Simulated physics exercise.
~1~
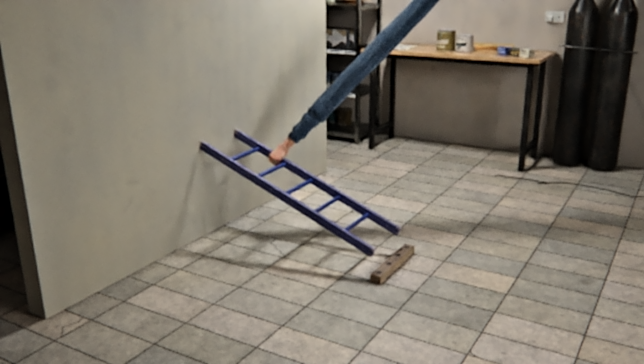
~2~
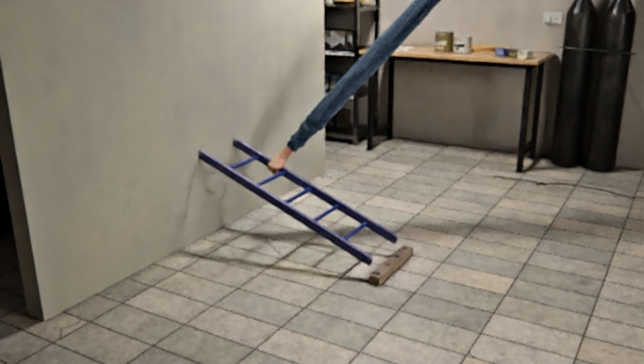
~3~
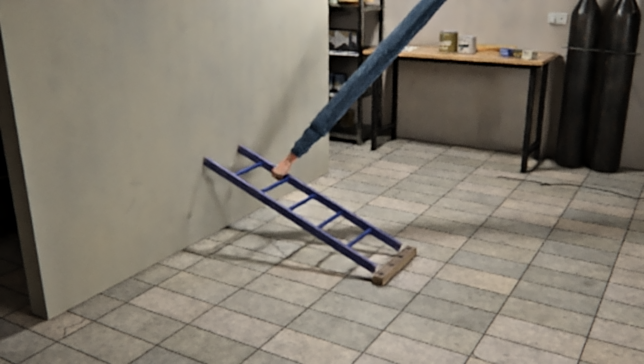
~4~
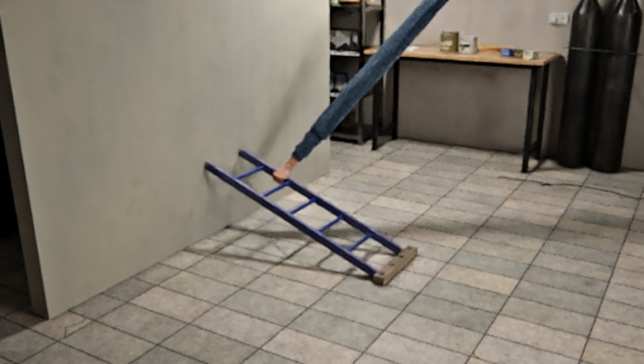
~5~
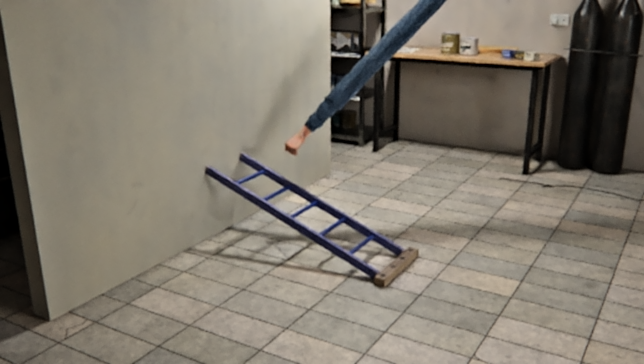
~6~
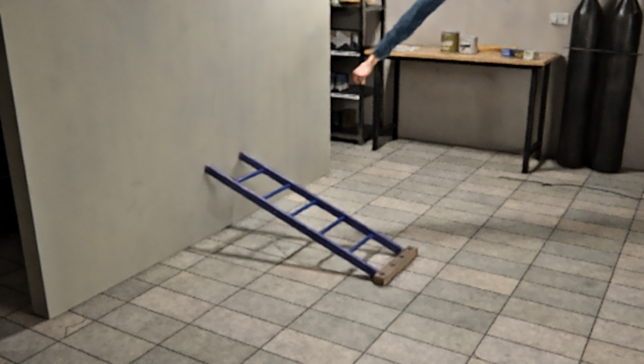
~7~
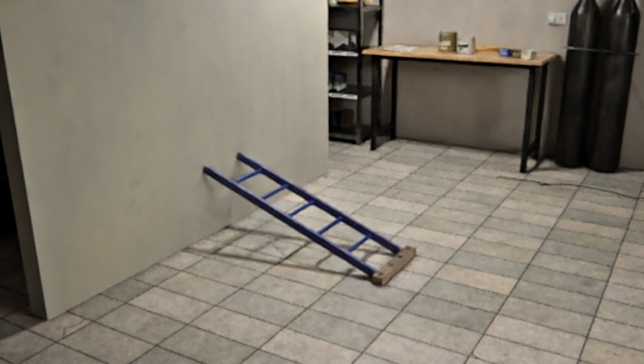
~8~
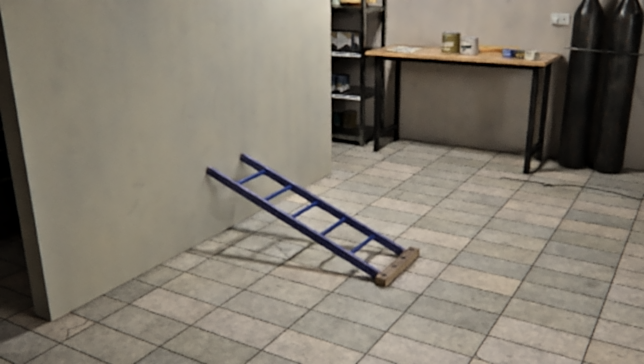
Blue ladder being lowered slightly by a hand against a wooden strip on tiles, then staying leaning on the wall once released.
